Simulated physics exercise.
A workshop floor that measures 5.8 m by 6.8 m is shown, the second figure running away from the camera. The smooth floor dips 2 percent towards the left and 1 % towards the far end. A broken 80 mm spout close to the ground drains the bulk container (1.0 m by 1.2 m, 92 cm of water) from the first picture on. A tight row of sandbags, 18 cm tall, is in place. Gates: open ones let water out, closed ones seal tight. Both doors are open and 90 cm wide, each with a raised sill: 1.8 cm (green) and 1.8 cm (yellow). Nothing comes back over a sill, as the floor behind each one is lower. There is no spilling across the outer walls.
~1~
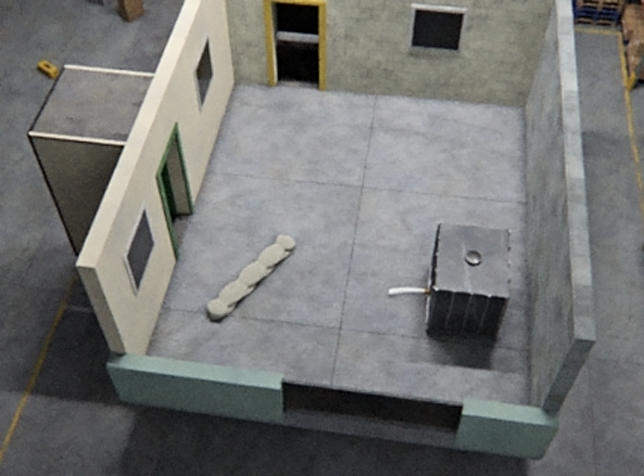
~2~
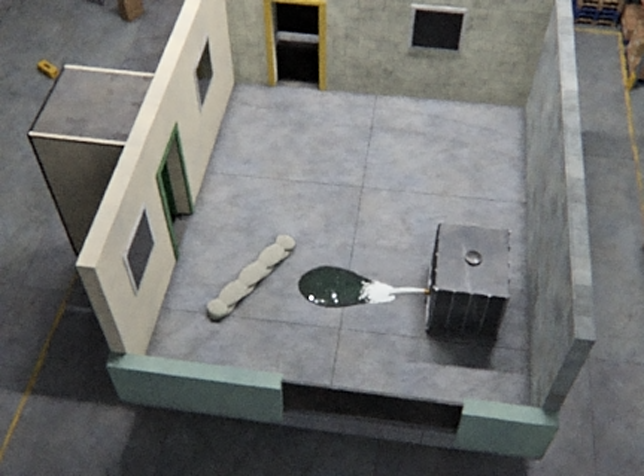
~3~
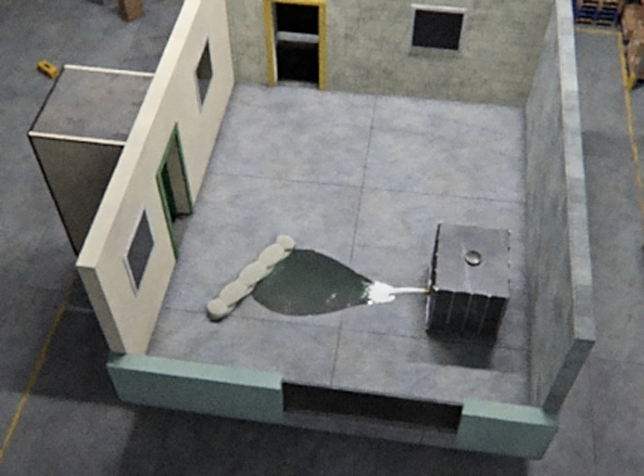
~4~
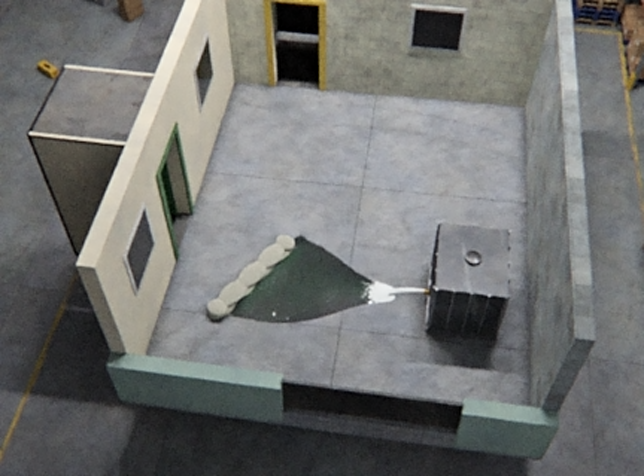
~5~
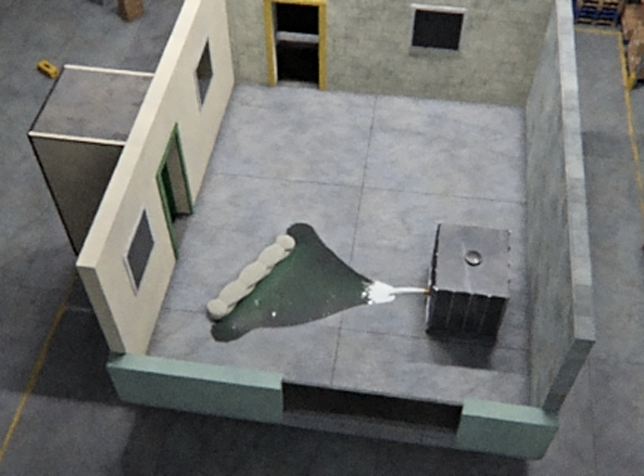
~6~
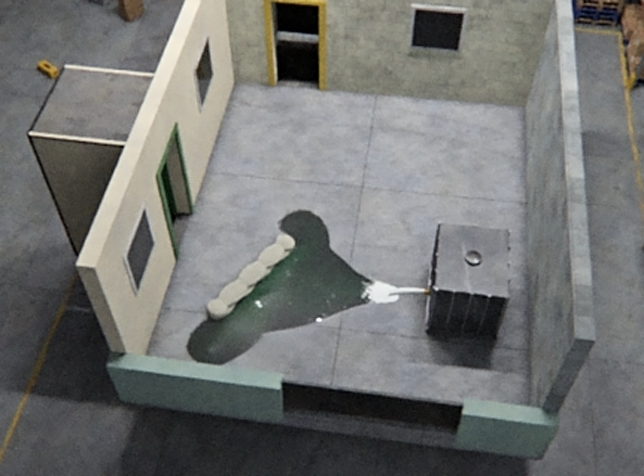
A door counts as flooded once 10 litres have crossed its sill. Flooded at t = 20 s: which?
At the end, green door: Under; yellow door: Under.
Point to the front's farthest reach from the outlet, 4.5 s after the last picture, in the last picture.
Near (138, 378).
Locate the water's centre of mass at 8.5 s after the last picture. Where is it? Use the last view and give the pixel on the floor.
Centre of water: Approx. (241, 280).
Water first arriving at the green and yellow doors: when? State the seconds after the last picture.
Green: 5.5 s; yellow: 13.5 s.
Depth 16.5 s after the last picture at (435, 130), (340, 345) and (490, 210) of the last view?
In order, roughly 0.0, 0.0 and 0.0 cm.
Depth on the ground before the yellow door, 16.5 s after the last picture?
Roughly 2.5 centimetres.
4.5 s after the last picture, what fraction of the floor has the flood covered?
Near 20 per cent of the floor.
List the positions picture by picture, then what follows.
In the first frame, the jet has just started at (413, 291); the ground is still dry.
In the second frame, the jet leaves at (413, 291); the sheet reaches (304, 278), 2.1 m away, and wets 0.8 m2.
In the third frame, the jet leaves at (413, 291); the sheet reaches (253, 291), 2.9 m away, and wets 1.7 m2.
In the fourth frame, the jet leaves at (413, 291); the sheet reaches (236, 314), 3.1 m away, and wets 2.0 m2.
In the fifth frame, from the spout at (413, 291) the water has spread over 2.4 m2; its tip is at (215, 335), and it is 1.1 cm deep on average.
In the sixth frame, the jet leaves at (413, 291); the sheet reaches (191, 349), 3.9 m away, and wets 3.1 m2.
Then, 1.5 s after the last picture water covers 15 % of the floor and is deepest (6 cm) near (271, 275); green door not reached, yellow door not reached.
Then, 4.5 s after the last picture water covers 20 % of the floor and is deepest (6 cm) near (271, 275); green door not reached, yellow door not reached.
Then, 8.5 s after the last picture water covers 30 % of the floor and is deepest (6 cm) near (271, 275); green door 2 cm at the sill, 0 L in, yellow door not reached.
Then, 12.5 s after the last picture water covers 35 % of the floor and is deepest (6 cm) near (271, 275); green door 2.2 cm at the sill, 0 L in, yellow door not reached.
Then, 16.5 s after the last picture water covers 40 % of the floor and is deepest (6 cm) near (234, 86); green door 2.2 cm at the sill, 1 L in, yellow door 2.4 cm at the sill, 0 L in.
